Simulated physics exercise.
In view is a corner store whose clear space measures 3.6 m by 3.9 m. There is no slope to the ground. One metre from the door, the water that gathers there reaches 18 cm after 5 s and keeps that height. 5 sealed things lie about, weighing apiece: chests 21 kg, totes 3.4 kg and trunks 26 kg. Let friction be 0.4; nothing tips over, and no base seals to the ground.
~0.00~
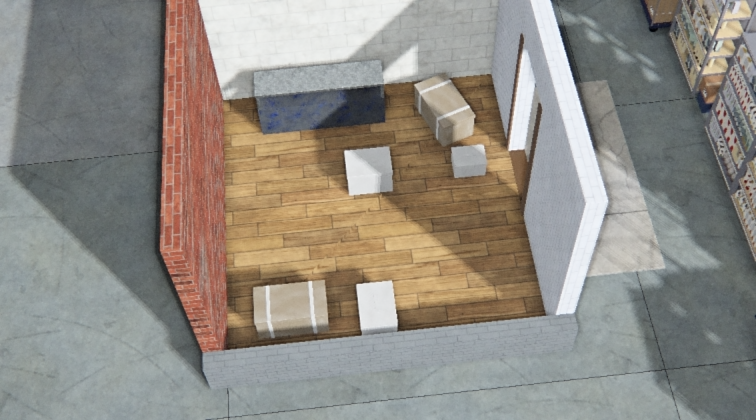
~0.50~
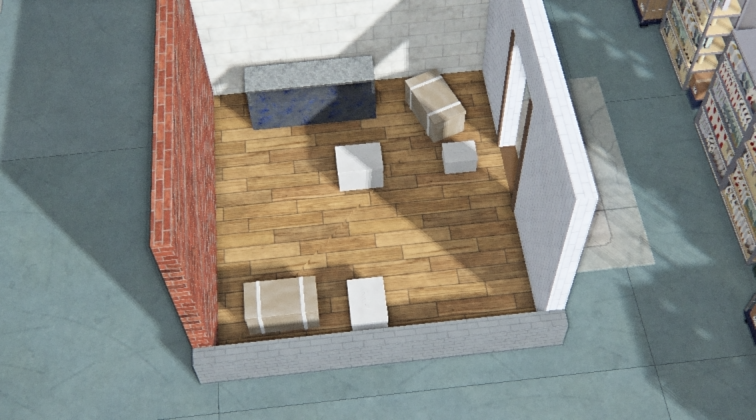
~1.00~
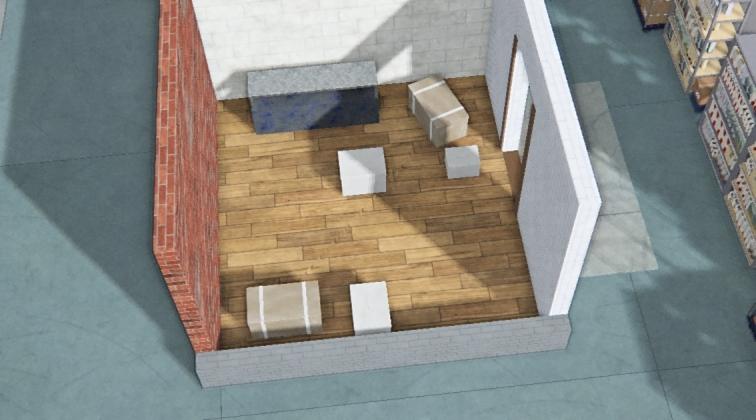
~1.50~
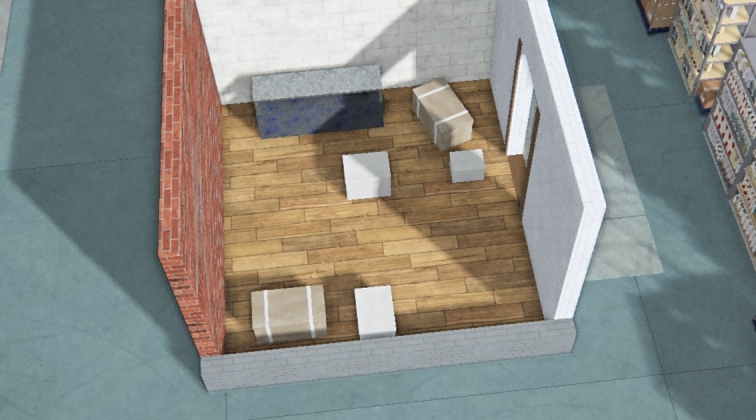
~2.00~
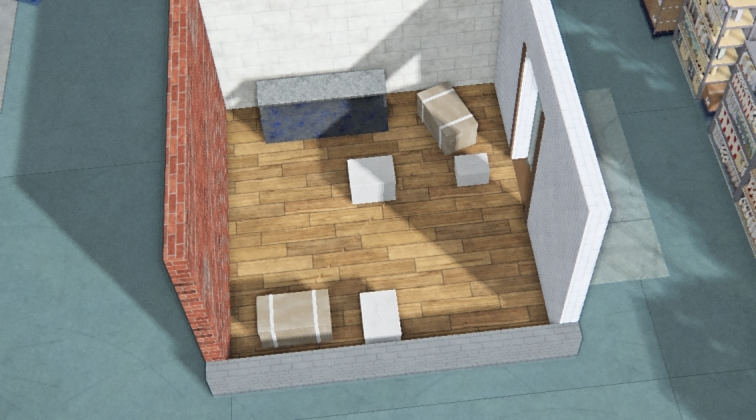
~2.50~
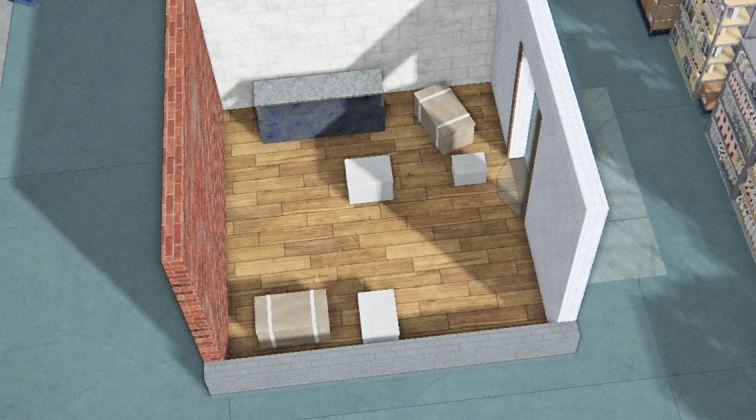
At the start, a high view looks down into a roofless room with a wooden floor, a red brick wall on the left, a dark blue counter, and scattered white and tan boxes. The view sways slightly while the boxes stay still, and late on, a small pale patch appears by the doorway at right.
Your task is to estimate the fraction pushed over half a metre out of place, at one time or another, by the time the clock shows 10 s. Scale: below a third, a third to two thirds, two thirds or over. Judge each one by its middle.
On that scale, below a third.
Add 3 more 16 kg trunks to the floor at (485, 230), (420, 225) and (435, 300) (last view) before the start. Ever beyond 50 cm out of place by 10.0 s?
Beyond the limit; beyond the limit; within the limit.
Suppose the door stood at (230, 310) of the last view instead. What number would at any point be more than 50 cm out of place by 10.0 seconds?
That would give 3.
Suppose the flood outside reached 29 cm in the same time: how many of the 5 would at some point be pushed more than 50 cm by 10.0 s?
Count under that change: 4.
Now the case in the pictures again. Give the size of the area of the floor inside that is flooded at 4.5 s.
Somewhere around 3.5 m2, roughly.
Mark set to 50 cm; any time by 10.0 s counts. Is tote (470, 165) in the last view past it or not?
Answer: Above the mark.
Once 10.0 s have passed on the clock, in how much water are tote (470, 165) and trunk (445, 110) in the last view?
Depths: Near 6 cm, then near 4 cm.
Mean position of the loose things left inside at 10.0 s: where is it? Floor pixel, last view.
Centre of the remaining things: Roughly (356, 230).
After 3.5 s 0 of 5 are over 50 cm from their spots; 0 afloat.
After 4.5 s 1 of 5 are over 50 cm from their spots; 0 afloat.
After 7.0 s 1 of 5 are over 50 cm from their spots; 0 afloat.
After 10.0 s 1 of 5 are over 50 cm from their spots, and 1 have been at some point; 2 afloat.
